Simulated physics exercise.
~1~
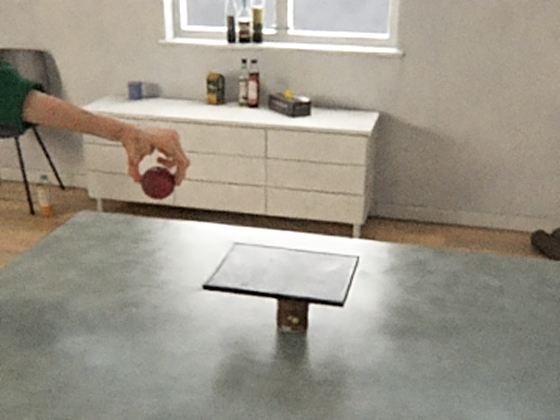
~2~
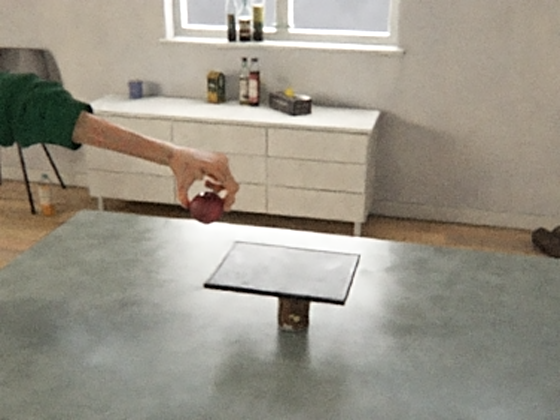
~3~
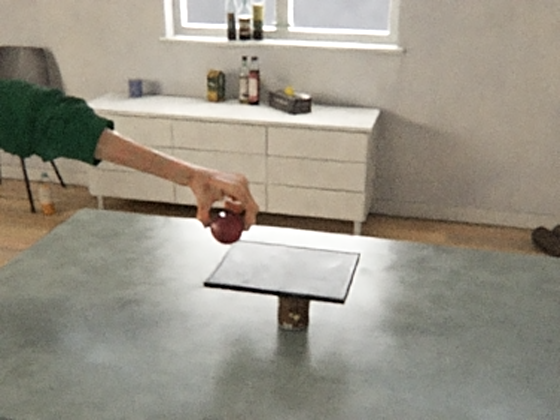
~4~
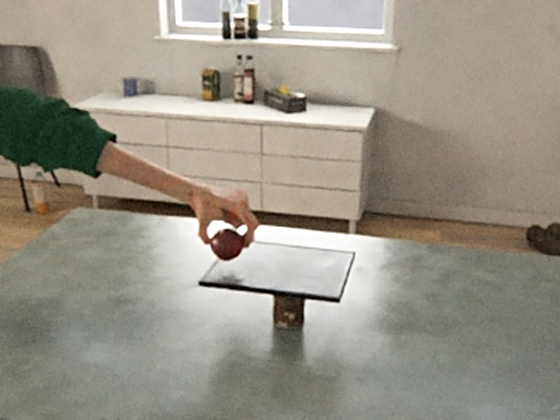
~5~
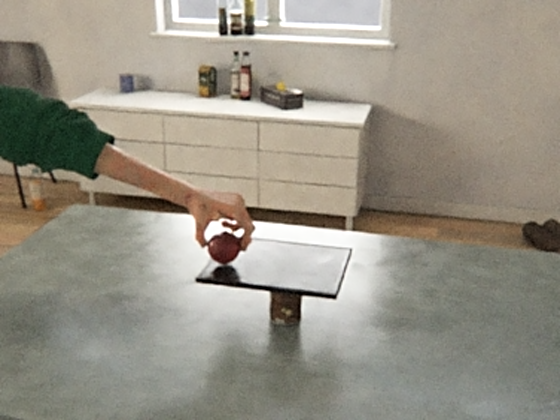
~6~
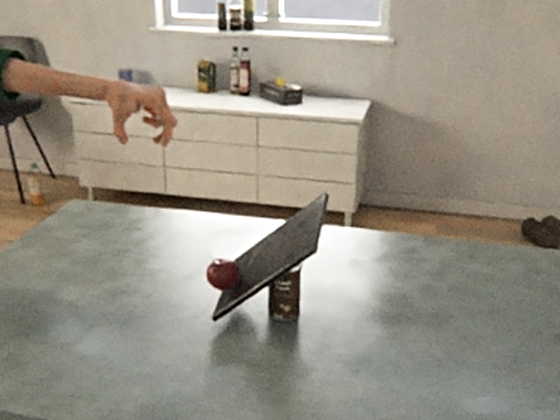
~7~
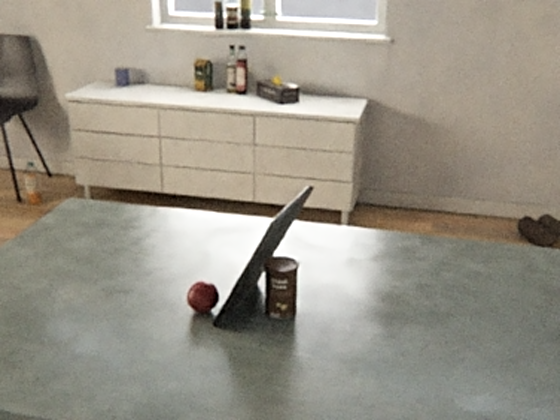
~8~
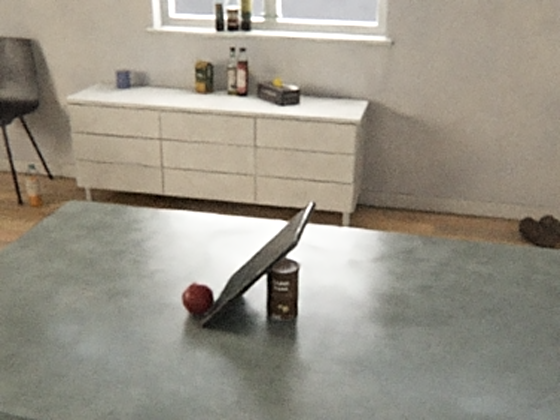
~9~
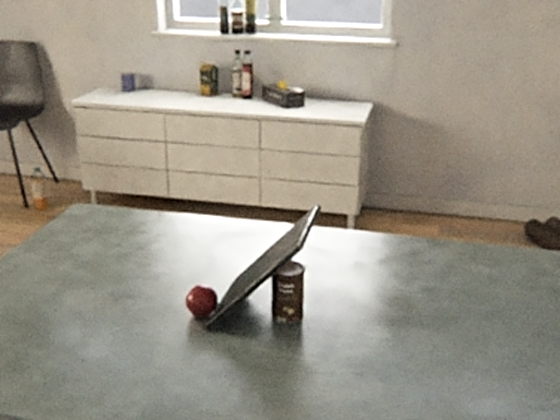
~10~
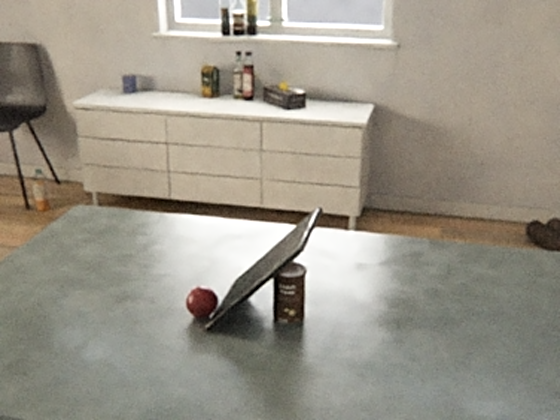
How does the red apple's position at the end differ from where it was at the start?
At the start the red apple is held in a hand above the far side of the table, to the left of the lid. At the end it rests on the tabletop, lower and a little further right, beside the low edge of the tilted lid.
